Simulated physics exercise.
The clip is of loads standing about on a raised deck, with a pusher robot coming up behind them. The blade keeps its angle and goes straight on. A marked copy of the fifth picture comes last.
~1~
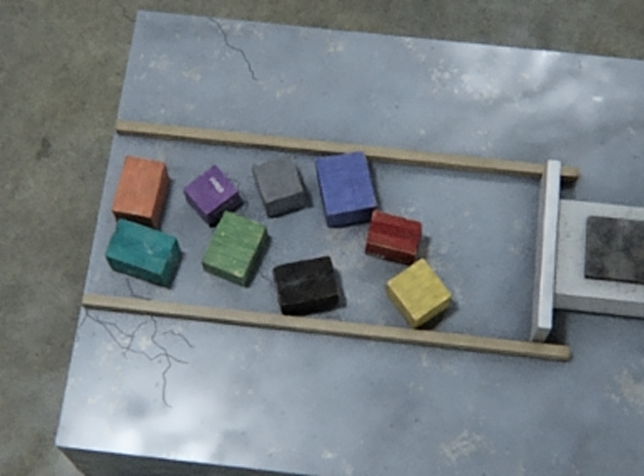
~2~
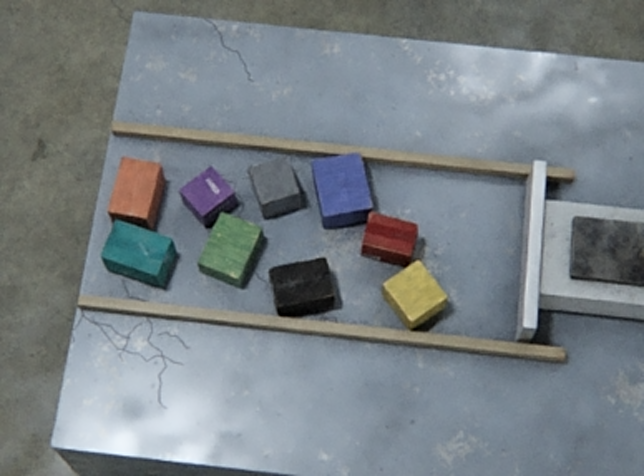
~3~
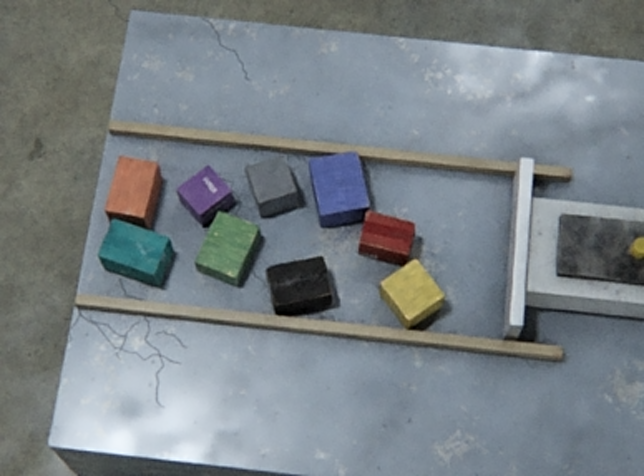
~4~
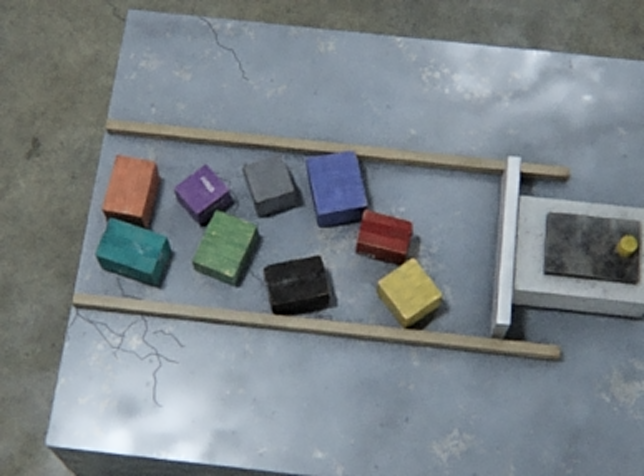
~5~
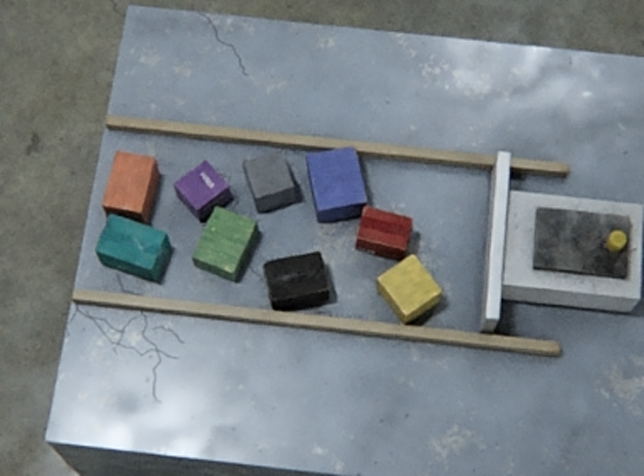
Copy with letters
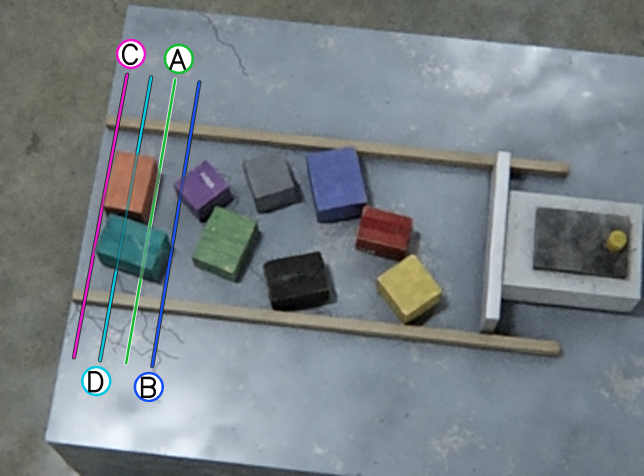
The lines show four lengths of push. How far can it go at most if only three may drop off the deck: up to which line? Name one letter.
Line B.
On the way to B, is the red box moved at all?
Yes.
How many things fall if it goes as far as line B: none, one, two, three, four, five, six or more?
Three.
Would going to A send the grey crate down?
Yes.
On the copy, A at (152, 216); B at (177, 218); C at (102, 210); D at (127, 213).
On B. First, robot (457, 229); black box (285, 279); yellow crate (340, 277).
Then, robot (341, 216); orange crate (119, 189); turquoise box (116, 251).
Finally, robot (251, 207); orange crate over the edge; turquoise box over the edge; three fallen.
By contrast, A drops six; C drops nine; D drops six.
